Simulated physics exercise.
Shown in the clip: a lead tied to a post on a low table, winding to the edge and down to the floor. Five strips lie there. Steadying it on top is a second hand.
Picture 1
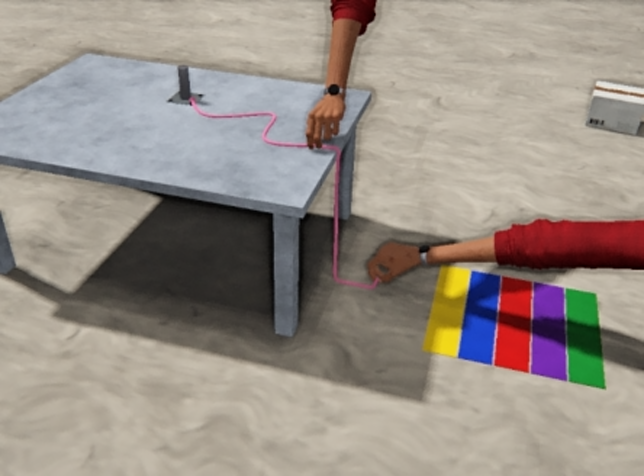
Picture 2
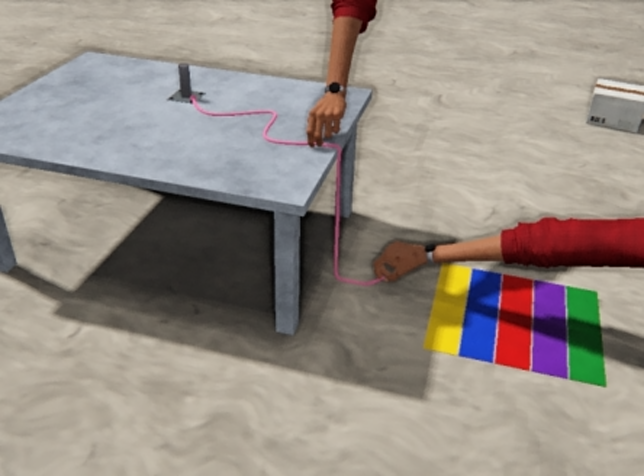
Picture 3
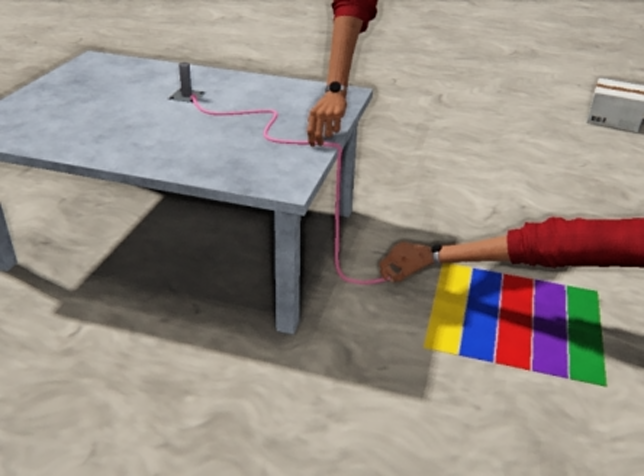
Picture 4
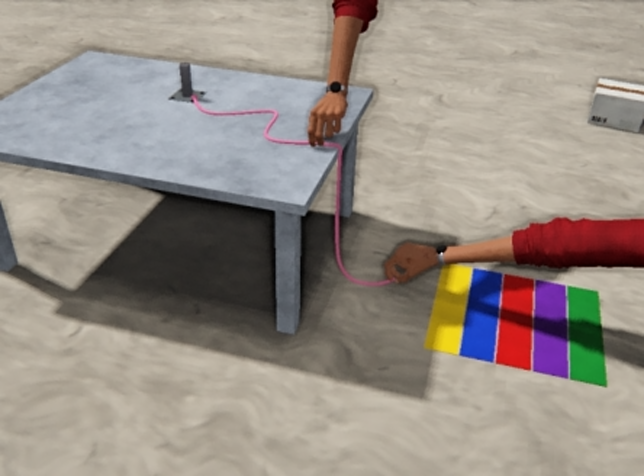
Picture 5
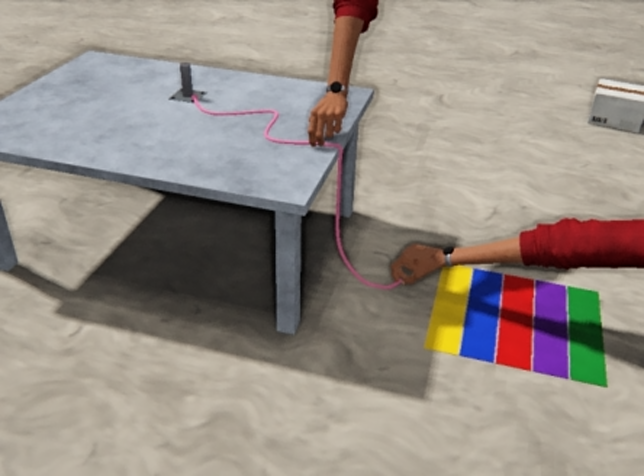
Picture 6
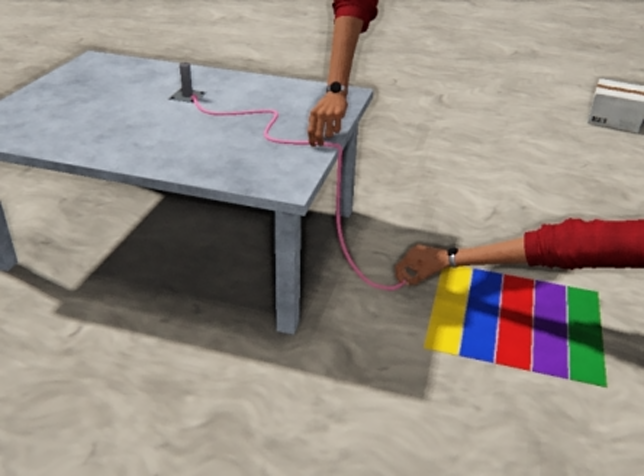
At the start, a pink cord winds from a post across a low gray table, passes under one hand at the edge and hangs to the floor, where another hand holds its end beside five colored strips. The lower hand then draws the end slightly right, and the hanging part curves more.
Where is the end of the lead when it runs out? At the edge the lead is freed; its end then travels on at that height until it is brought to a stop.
Above the purple strip.
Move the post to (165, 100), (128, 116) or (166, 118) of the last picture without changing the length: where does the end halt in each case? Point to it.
One per try, in order: (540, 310), (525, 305), (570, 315).
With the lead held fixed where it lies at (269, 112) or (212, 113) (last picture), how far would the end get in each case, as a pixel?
First try near (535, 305), second near (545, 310).
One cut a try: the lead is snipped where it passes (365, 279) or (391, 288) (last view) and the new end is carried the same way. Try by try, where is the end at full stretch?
I'd say somewhere near (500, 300) the first time and near (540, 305) the second time.
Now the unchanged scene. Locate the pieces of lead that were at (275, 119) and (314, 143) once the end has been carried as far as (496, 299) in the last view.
They end up somewhere around (302, 124) and (357, 178).
Early on, end near (496, 299); over blue.
Midway, end near (537, 307); over purple.
At the end of the slack, end near (561, 312); over purple. The end stops over the purple strip.
